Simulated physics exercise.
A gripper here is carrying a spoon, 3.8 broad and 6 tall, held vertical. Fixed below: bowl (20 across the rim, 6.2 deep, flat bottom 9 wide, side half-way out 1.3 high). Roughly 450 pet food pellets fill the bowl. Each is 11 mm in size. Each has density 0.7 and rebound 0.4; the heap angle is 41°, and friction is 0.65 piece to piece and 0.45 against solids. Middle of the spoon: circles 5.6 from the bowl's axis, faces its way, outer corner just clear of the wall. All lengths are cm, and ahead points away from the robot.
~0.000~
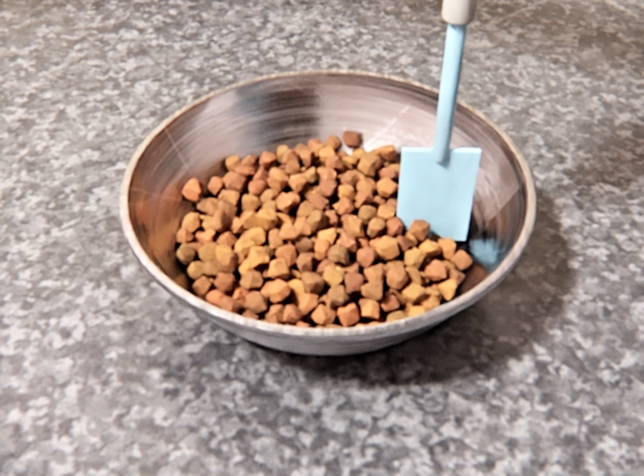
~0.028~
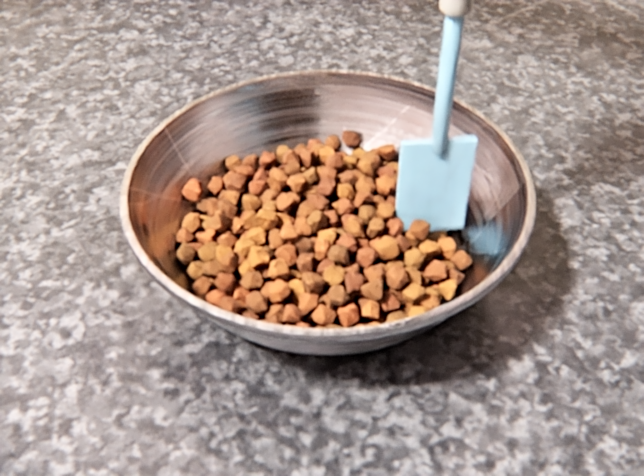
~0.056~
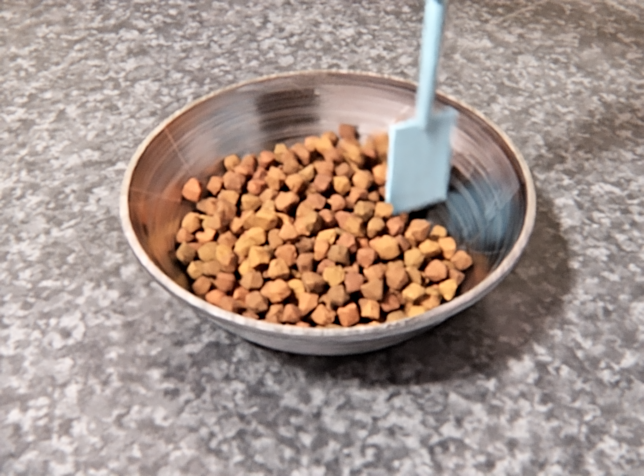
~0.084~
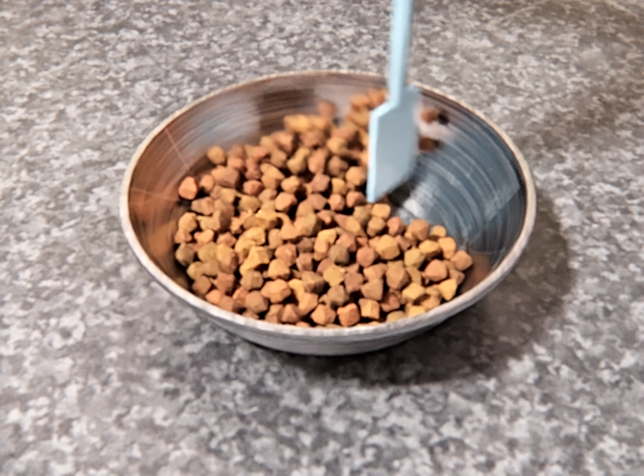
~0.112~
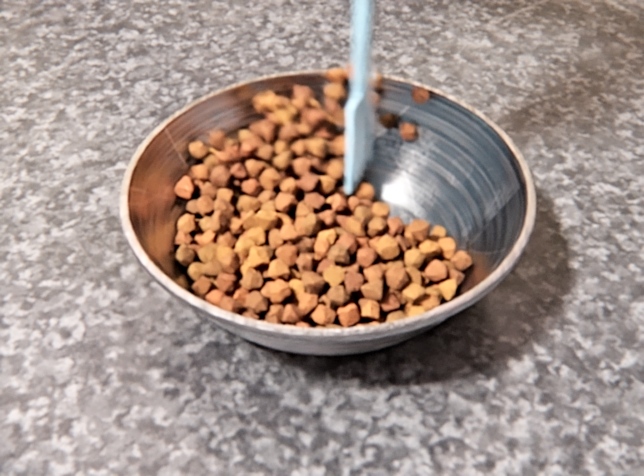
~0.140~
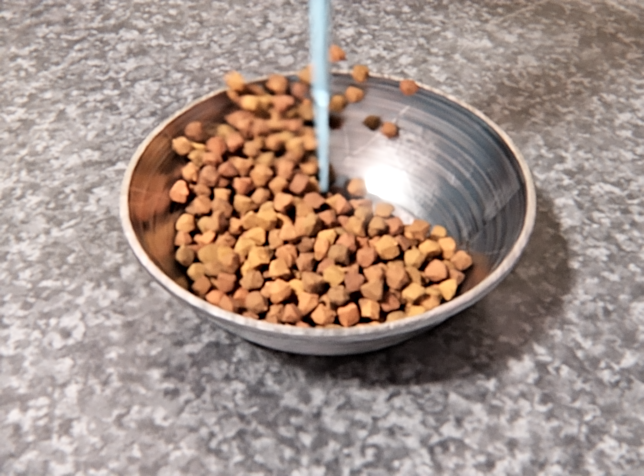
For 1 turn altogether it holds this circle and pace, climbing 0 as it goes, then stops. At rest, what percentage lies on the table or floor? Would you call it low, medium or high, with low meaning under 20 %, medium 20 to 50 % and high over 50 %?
I would call it medium, 20 to 50 %.
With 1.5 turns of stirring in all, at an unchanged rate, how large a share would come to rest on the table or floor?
Close to 40 in a hundred.
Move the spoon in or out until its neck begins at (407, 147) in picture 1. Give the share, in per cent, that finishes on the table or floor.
10 %.
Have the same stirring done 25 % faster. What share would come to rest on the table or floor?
I'd expect about 35 %.
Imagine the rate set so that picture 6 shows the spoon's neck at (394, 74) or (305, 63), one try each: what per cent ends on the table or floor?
About 15 per cent, then about 35 per cent.
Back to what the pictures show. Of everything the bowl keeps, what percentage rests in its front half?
I'd put it near 30 per cent.
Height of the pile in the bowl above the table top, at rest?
About 6.5 cm.
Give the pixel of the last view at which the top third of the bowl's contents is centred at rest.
I'd say close to (387, 164).
After 0.27 s, 195° round, highest piece 10 above the table; 424 in the bowl, 1 on the table or floor, 29 in flight or on the tool.
After 0.39 s, 294° round, highest piece 11 above the table; 373 in the bowl, 44 on the table or floor, 37 in flight or on the tool.
After 0.65 s, 0° round, highest piece 7 above the table; 333 in the bowl, 120 on the table or floor, 1 in flight or on the tool.
After 1.35 s, 0° round, highest piece 6 above the table; 333 in the bowl, 121 on the table or floor.
At rest, 333 in the bowl, 121 on the table or floor. That is 27 % on the table or floor.
